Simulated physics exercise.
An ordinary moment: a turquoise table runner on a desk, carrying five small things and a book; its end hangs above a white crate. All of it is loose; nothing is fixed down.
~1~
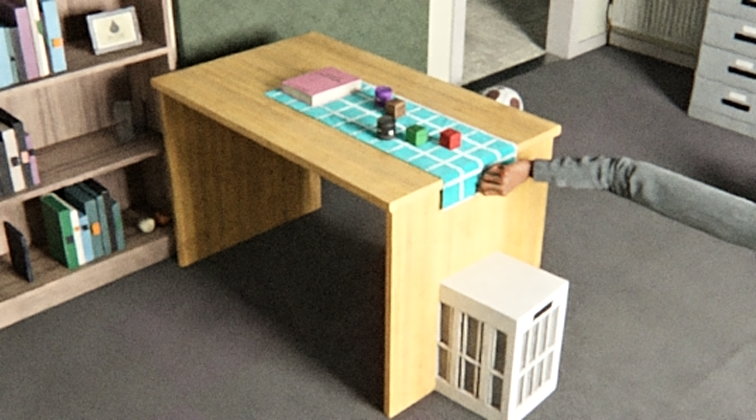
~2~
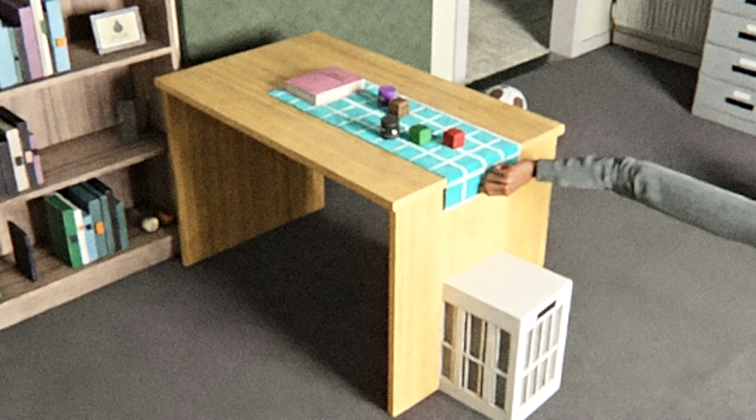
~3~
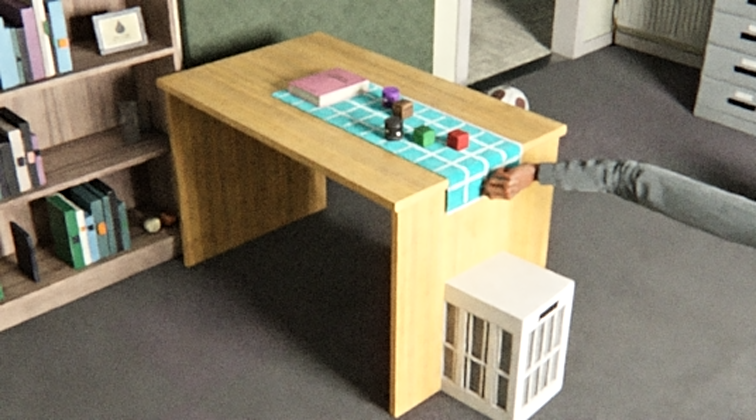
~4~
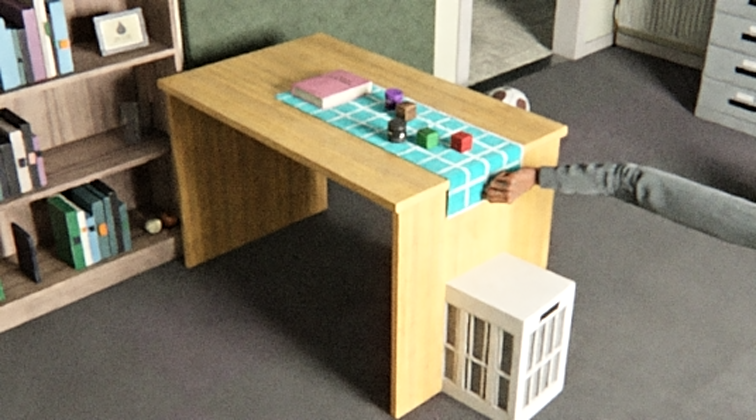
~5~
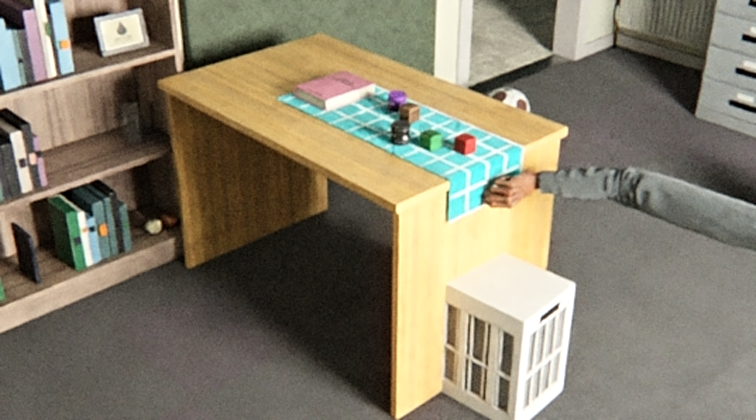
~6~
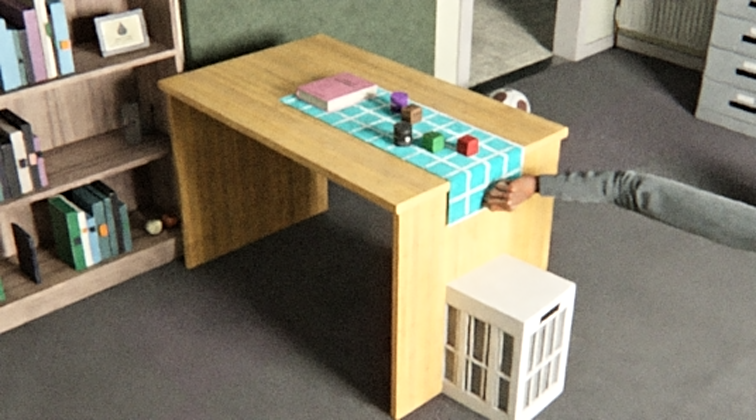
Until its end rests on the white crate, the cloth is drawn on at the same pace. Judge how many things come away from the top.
Two things come away.
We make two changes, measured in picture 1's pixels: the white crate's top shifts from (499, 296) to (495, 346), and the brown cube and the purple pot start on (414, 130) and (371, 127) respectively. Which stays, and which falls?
In the end the brown cube gets dislodged; meanwhile the purple pot gets dislodged.
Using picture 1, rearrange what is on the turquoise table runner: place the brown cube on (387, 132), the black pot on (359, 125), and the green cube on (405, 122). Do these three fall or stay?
The brown cube will stay where it is, the black pot will stay where it is, and the green cube will stay where it is.
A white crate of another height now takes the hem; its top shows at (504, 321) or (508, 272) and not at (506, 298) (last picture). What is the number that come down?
Respectively 3 and 1.
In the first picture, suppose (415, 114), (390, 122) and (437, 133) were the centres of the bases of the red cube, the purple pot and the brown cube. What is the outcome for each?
Well, the red cube is safe, the purple pot is safe, and the brown cube is dislodged.
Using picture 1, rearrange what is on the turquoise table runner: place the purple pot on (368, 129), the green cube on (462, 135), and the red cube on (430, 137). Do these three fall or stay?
I'd say the purple pot hangs on, the green cube takes a fall, and the red cube takes a fall.
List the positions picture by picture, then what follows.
In the first picture, hem (442, 212); red cube (451, 132); green cube (416, 128); black pot (386, 119); brown cube (396, 101); purple pot (383, 89); top of the crate (499, 296).
In the second picture, hem (446, 212); red cube (454, 131).
In the third picture, hem (448, 215); green cube (424, 129).
In the fourth picture, hem (448, 218); black pot (397, 122); top of the crate (506, 297).
In the fifth picture, hem (449, 224); brown cube (410, 106).
In the sixth picture, hem (449, 227); red cube (468, 138); green cube (433, 134); black pot (403, 126); brown cube (412, 107); purple pot (399, 95).
Soon after, hem near (485, 226); all still up.
After that, hem near (484, 250); red cube gone.
And then, hem on the crate; red cube and green cube gone.
In the end, hem on the crate; red cube and green cube gone. The count of fallen things is two.
